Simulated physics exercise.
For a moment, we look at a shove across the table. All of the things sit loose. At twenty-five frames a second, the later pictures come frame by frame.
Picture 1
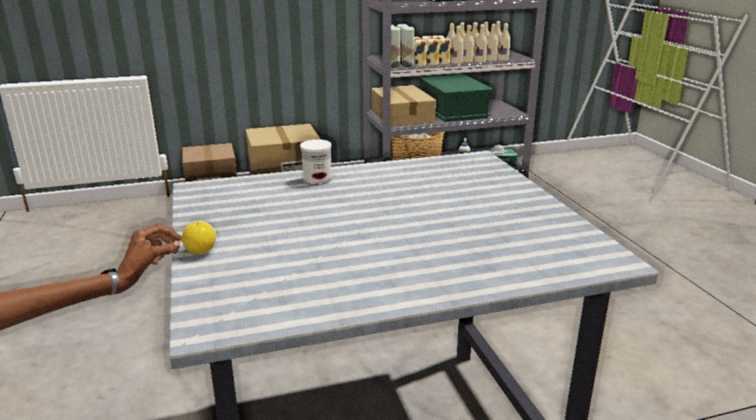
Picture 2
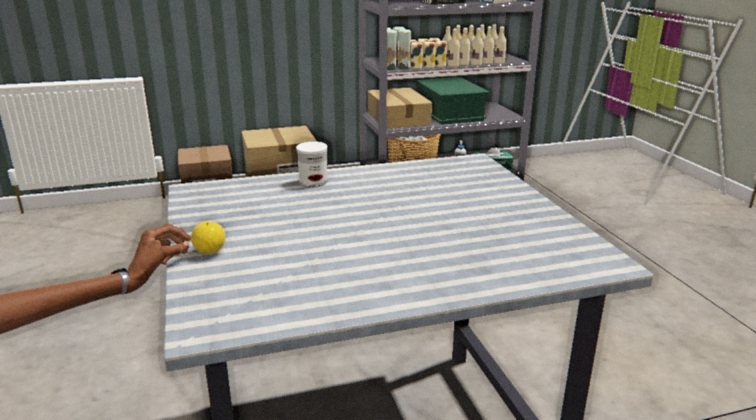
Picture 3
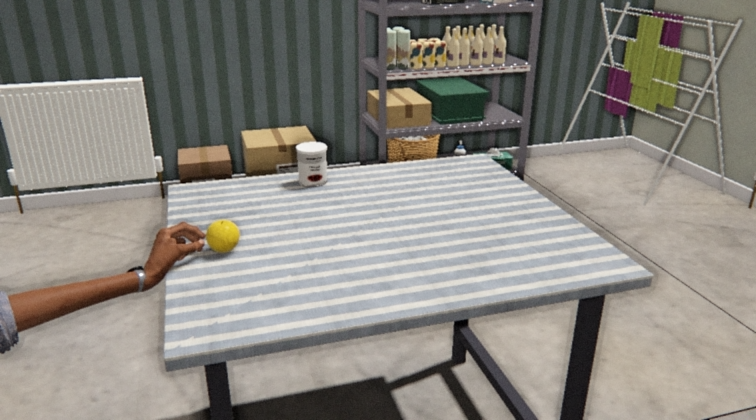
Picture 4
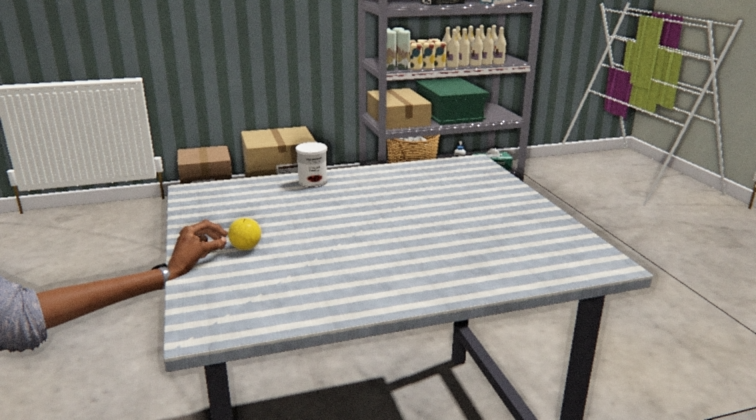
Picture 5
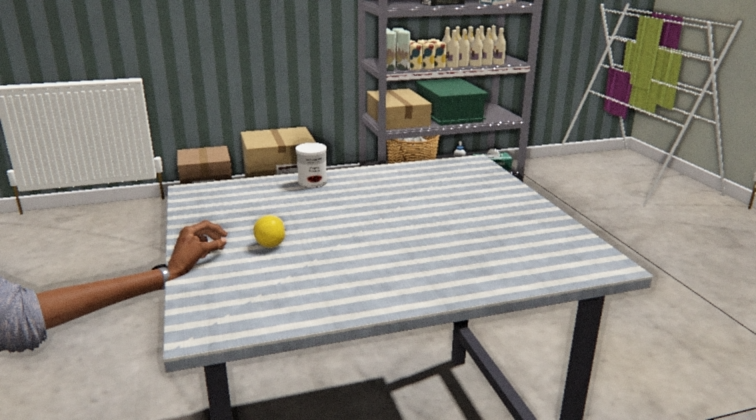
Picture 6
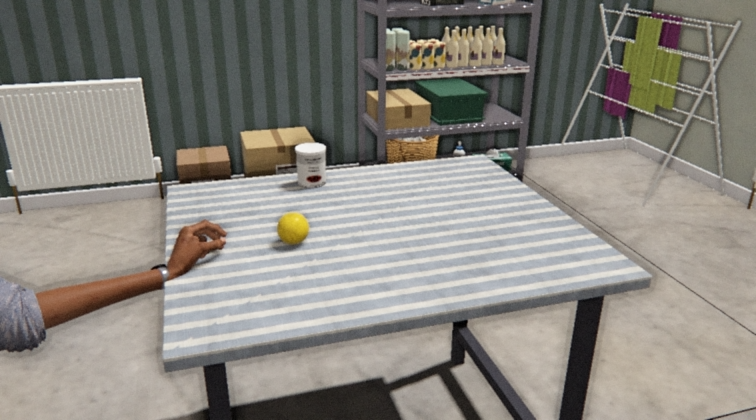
In this clip, a hand at the left edge of a striped table pushes a yellow apple to the right, then stays still as the apple rolls farther across the tabletop, while a white container near the back remains in place.
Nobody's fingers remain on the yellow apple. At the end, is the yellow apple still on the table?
No.
Then, 0.40 s after the last picture, yellow apple rolled well along near (493, 204).
Then, 0.80 s after the last picture, yellow apple now off the table.
By the end, off the table, yellow apple.
